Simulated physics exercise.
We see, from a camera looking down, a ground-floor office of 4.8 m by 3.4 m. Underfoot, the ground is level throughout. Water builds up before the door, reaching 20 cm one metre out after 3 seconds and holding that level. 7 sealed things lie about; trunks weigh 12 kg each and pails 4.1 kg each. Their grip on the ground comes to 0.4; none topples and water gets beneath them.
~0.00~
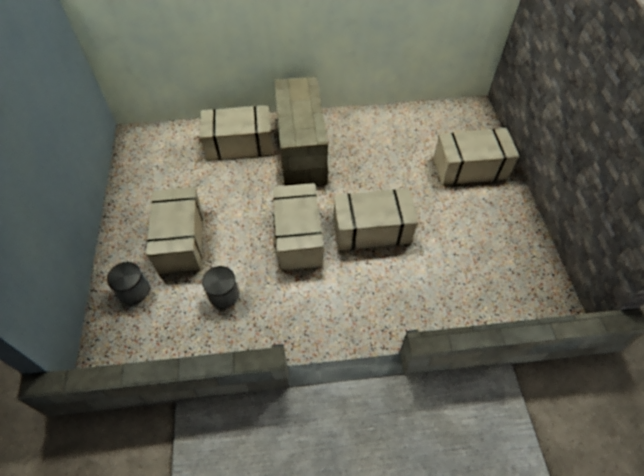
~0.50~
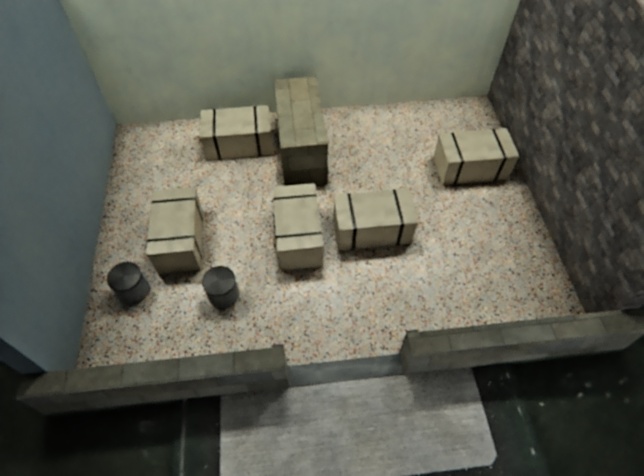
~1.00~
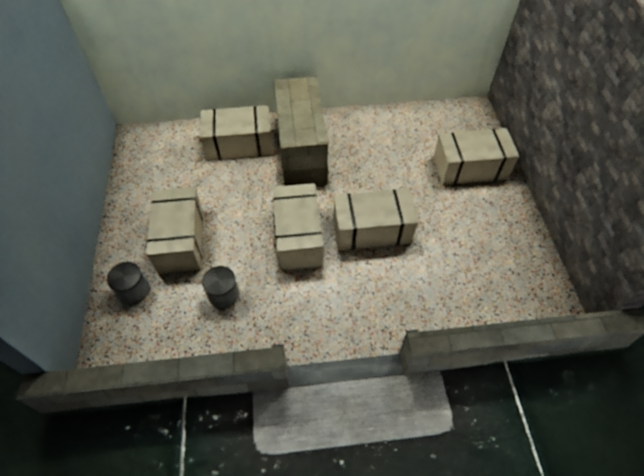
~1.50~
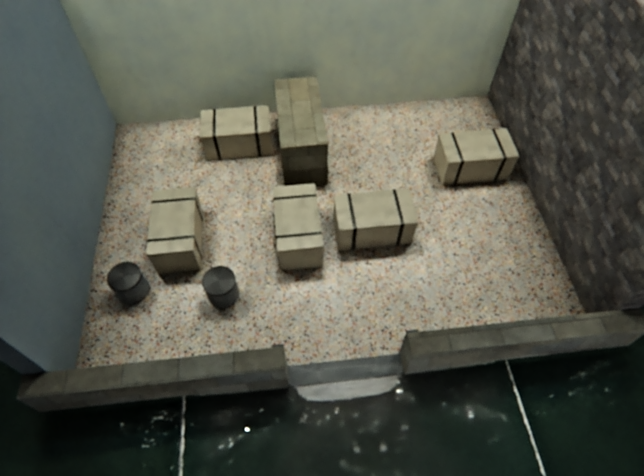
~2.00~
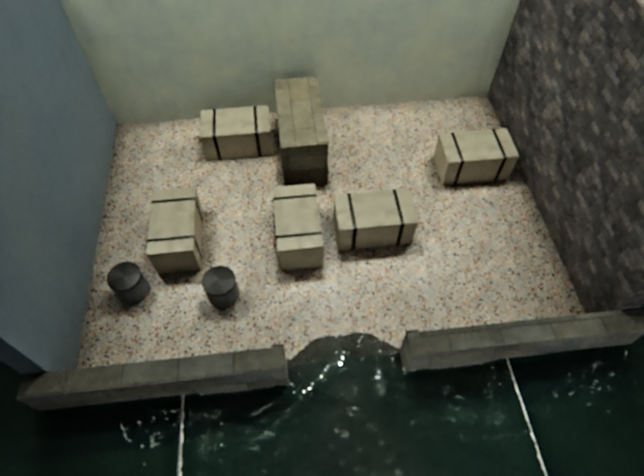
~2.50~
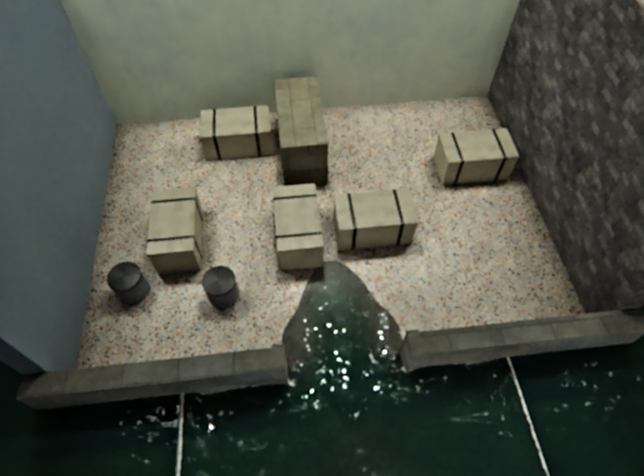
Dark water spread over the ground outside a room of wooden crates and two dark pails, covered the pale path, then pushed through the doorway onto the speckled floor while the crates and pails stayed still.
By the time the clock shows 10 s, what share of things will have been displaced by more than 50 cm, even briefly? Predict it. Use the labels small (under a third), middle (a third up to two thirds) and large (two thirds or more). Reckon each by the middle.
Middle.
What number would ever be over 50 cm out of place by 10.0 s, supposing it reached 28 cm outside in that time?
Then 6 of them.
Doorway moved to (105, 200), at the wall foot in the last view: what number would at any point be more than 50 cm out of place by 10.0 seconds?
Result: 3.
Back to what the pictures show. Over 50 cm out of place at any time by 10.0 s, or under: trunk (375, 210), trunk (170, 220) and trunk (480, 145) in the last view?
Taking them in turn, the first is beyond the limit, the second within the limit and the third beyond the limit.
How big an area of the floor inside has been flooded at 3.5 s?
Roughly 3.5 m2 of it is wet.
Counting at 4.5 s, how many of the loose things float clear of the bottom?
It comes to 1.
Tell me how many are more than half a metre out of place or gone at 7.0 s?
At that time I count 2.
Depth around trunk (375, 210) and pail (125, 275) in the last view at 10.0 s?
Around 7 cm and 4 cm.
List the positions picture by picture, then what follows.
The first picture shows a trunk at (297, 216) rests on the ground; a pail at (124, 276), on the bottom; water covers 0.0 m2; 0 of 7 have shifted.
The second picture shows a trunk at (297, 216), on the bottom; a pail at (124, 276) rests on the ground; 0.0 m2 under water; 0 of 7 have shifted.
The third picture shows a trunk at (297, 216), on the bottom; a pail at (124, 276), on the bottom; 0.0 m2 under water; 0 of 7 have shifted.
The fourth picture shows a trunk at (297, 216), on the bottom; a pail at (124, 276) rests on the ground; 0.0 m2 under water; 0 of 7 have shifted.
The fifth picture shows a trunk at (297, 216) rests on the ground; a pail at (124, 276), on the bottom; 0.2 m2 under water; 0 of 7 have shifted.
The sixth picture shows a trunk at (297, 216), on the bottom; a pail at (124, 276) rests on the ground; 0.8 m2 under water; 0 of 7 have shifted.
After 3.5 s 0 of 7 are over 50 cm from their spots; 0 afloat.
After 4.5 s 1 of 7 are over 50 cm from their spots; 1 afloat.
After 7.0 s 2 of 7 are over 50 cm from their spots; 4 afloat.
After 10.0 s 3 of 7 are over 50 cm from their spots, and 3 have been at some point; 5 afloat.
